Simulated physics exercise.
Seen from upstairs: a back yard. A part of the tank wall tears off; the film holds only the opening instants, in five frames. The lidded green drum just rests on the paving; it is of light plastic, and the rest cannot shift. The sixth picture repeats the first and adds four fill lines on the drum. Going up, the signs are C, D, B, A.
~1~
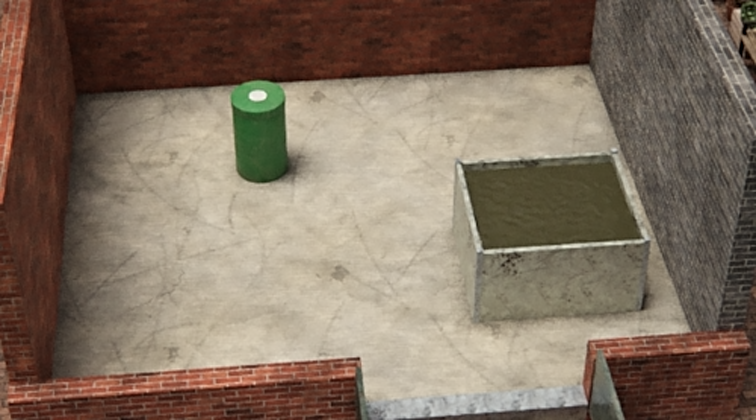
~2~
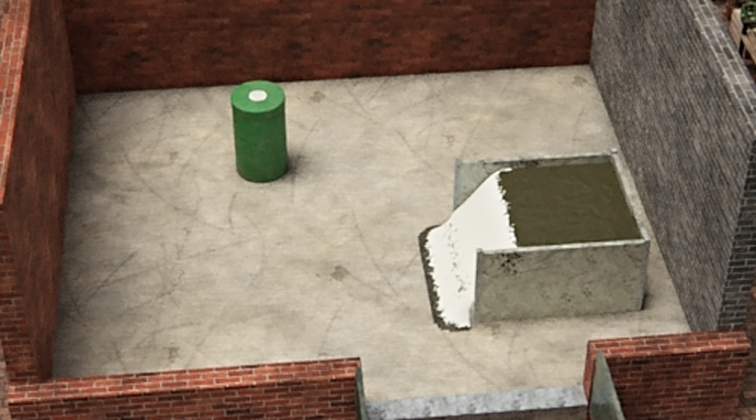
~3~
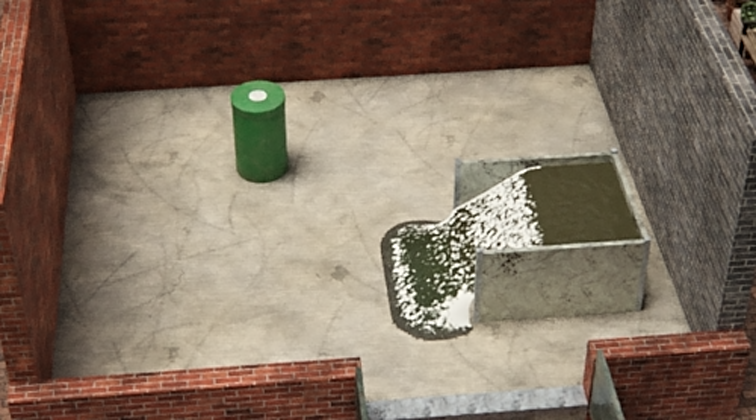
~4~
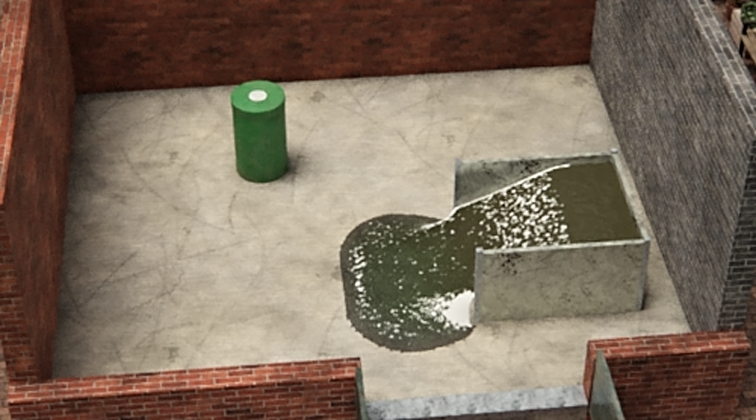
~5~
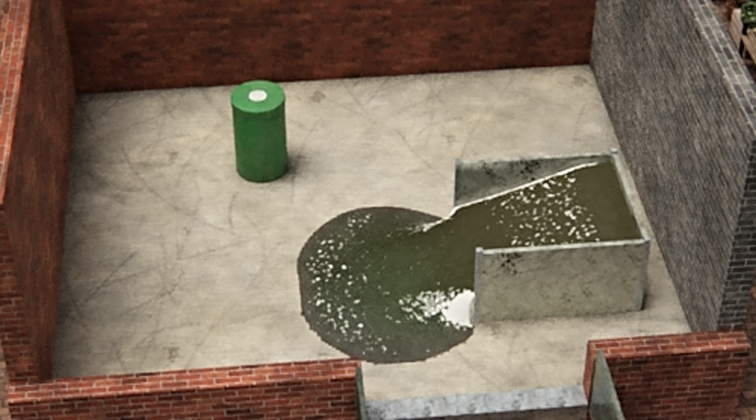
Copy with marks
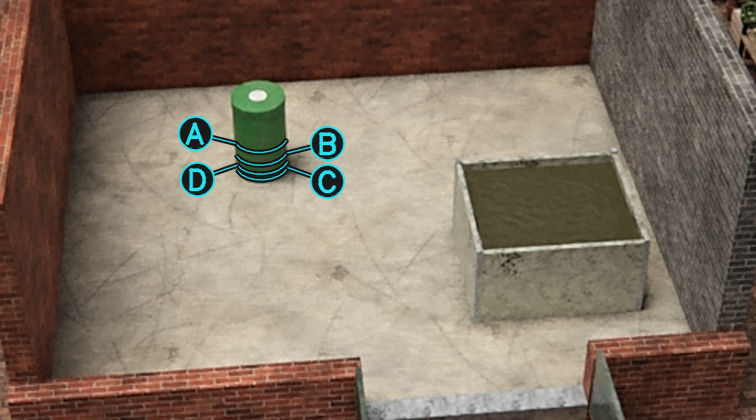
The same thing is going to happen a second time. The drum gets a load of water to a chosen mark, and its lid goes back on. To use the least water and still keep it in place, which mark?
D.
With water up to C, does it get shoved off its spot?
Yes, it does.
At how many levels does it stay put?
Three of the four.
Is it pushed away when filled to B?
No, that is safe.
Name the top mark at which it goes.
The answer is C.
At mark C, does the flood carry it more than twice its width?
Yes, it does.
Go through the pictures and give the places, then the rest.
Lid of the green drum at (258, 96); tank full, its middle at (549, 207); open gate at (475, 352), in the first frame.
In the second frame, 2 % of the ground under water, its edge towards the drum at (428, 239).
In the third frame, 4 % of the ground under water, its edge towards the drum at (395, 236).
In the fourth frame, 7 % of the ground under water, its edge towards the drum at (355, 236).
Lid of the green drum at (258, 96); 11 % of the ground under water, its edge towards the drum at (352, 215), in the fifth frame.
In cyan, A at (261, 152); B at (262, 165); C at (263, 179); D at (263, 174); from the bottom up C, D, B, A.
Choosing A, it does not move.
Choosing B, it does not move.
Choosing C, it is pushed about 4 times its own width away.
Choosing D, it does not move.
